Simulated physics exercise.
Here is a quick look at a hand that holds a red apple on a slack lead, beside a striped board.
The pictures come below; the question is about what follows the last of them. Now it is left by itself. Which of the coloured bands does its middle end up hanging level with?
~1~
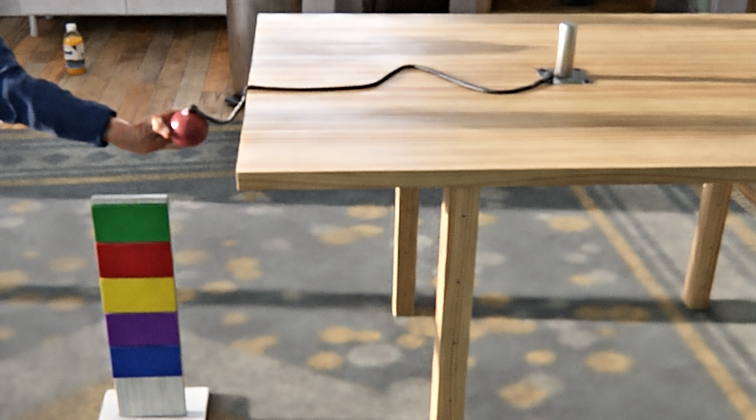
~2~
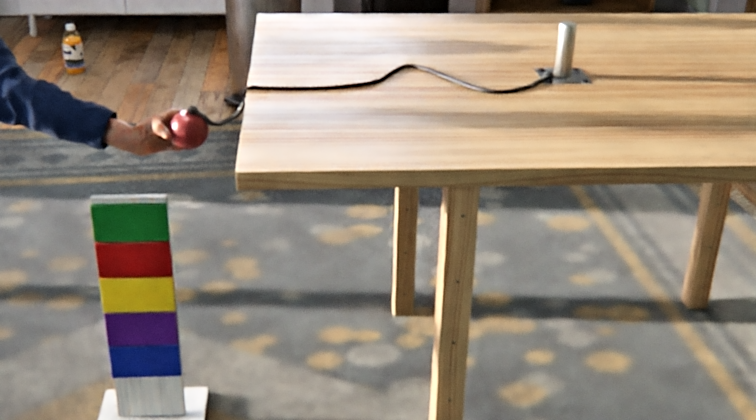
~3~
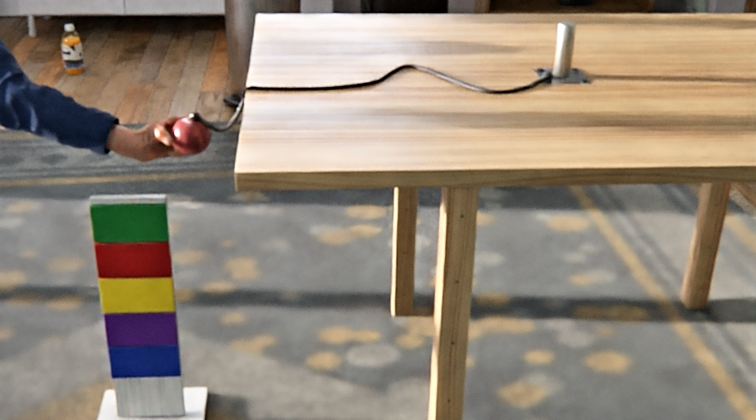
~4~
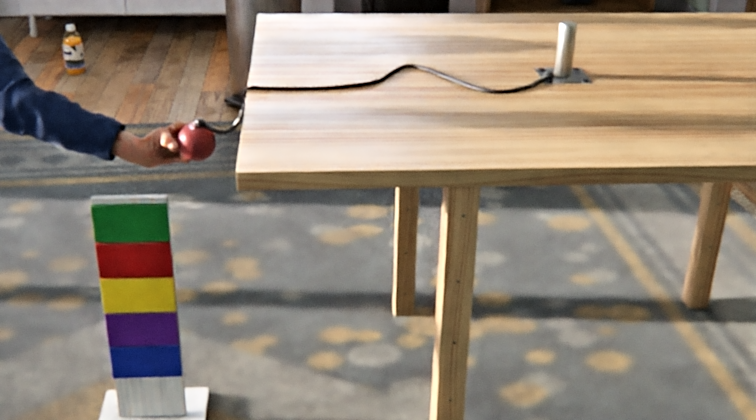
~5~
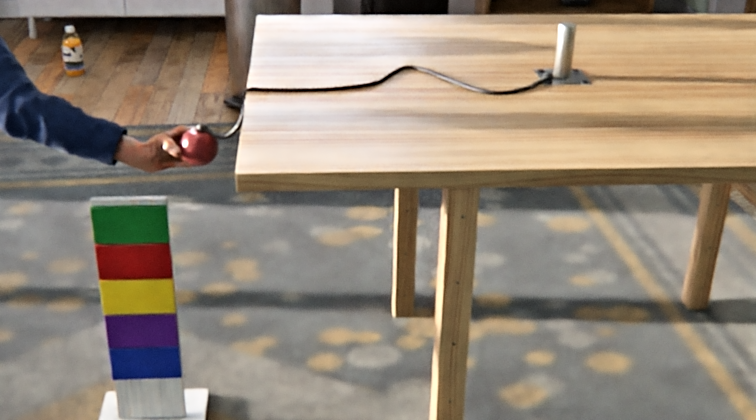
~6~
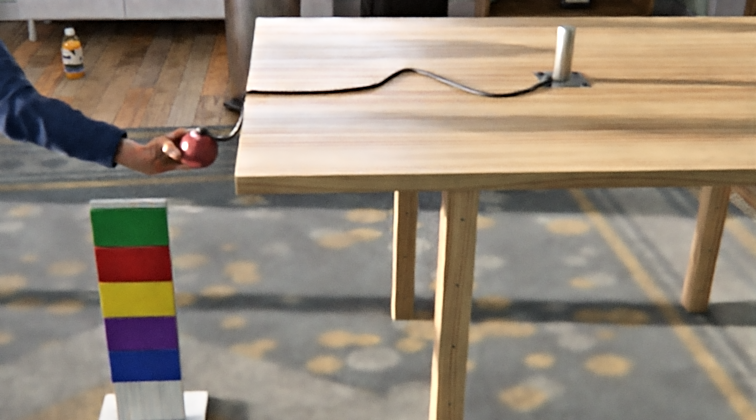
It ends up level with the red band.
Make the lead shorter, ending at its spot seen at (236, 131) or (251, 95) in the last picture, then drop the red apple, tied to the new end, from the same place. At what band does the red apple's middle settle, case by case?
It would be green; none, it hangs higher.
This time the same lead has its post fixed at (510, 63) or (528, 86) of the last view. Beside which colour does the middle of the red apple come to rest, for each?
Taking the two spots in turn: Yellow, then yellow.
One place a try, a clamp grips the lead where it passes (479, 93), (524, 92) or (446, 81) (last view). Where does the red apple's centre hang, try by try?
Respectively (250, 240), (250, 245) and (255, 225).
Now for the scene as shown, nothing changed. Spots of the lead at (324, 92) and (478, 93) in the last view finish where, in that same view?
About (247, 99), and the other about (451, 81).
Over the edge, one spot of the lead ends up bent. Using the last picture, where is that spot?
About (331, 92).
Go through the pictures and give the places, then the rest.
The first picture shows red apple (189, 128); green (131, 224); red (135, 261); yellow (138, 296); purple (142, 330); blue (146, 362).
The second picture shows red apple (189, 129); lead through (528, 87) (458, 82) (399, 68) (345, 87) (253, 89).
The third picture shows red apple (191, 136).
The fourth picture shows red apple (197, 142); lead through (528, 87) (458, 82) (399, 68) (345, 87) (253, 89).
The fifth picture shows red apple (199, 147).
The sixth picture shows red apple (199, 149); lead through (527, 91) (457, 86) (398, 72) (344, 91) (253, 93).
Soon after, apple near (263, 254); level with red.
Then, apple near (241, 258); level with red.
At rest, apple near (251, 258); level with red. At red.
